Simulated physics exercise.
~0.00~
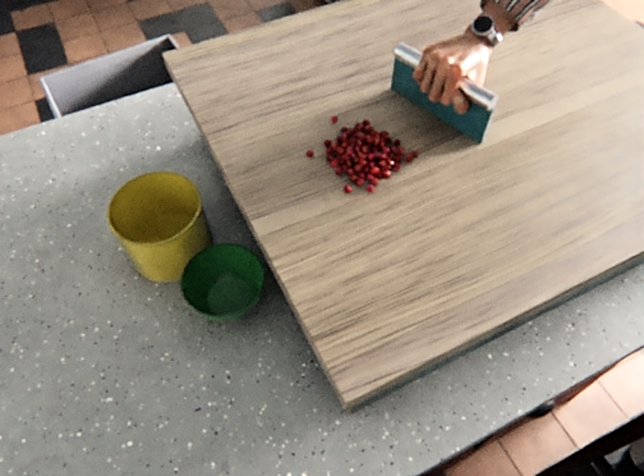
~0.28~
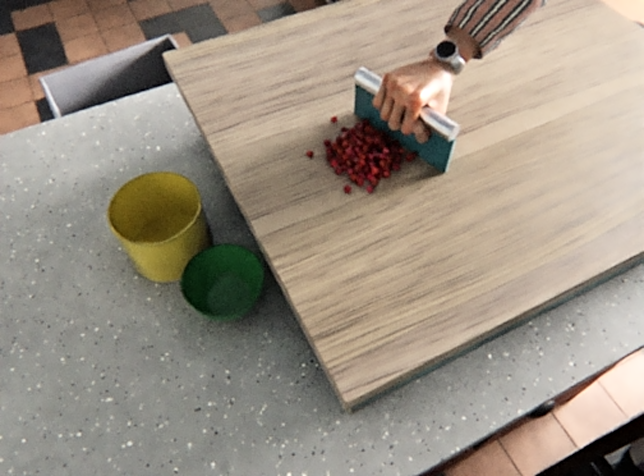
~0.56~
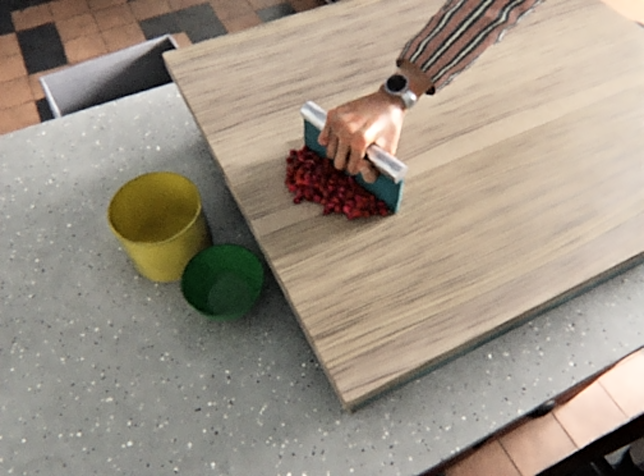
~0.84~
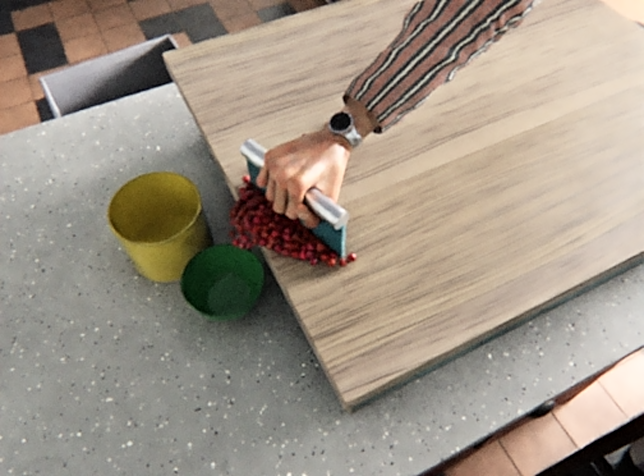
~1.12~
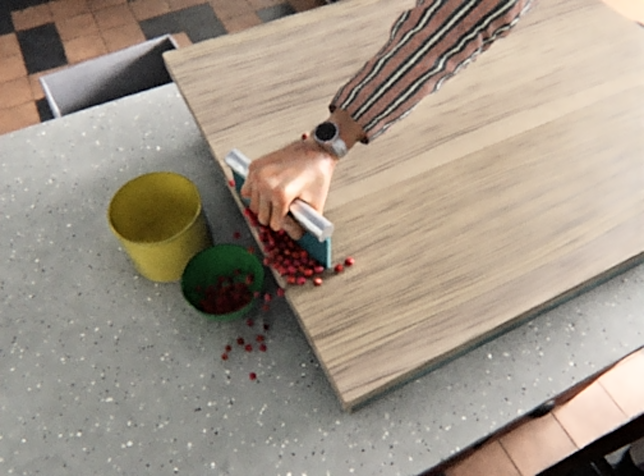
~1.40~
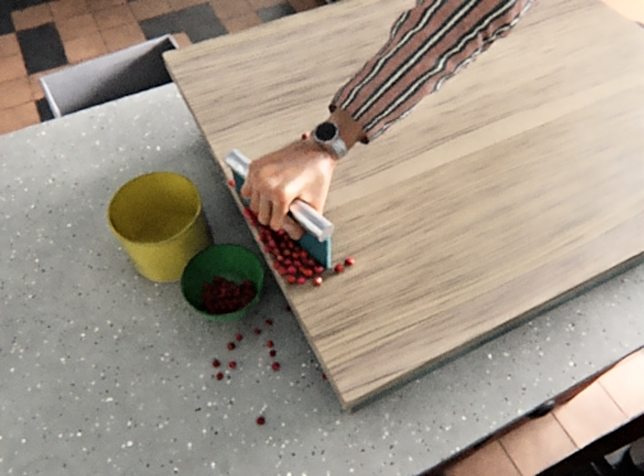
In the video, a hand pushes a pile of red cranberries down and left across a wooden board with a scraper, stopping at the edge, where many drop into a green bowl beside a yellow pot, some scatter on the counter, and the rest stay on the board.
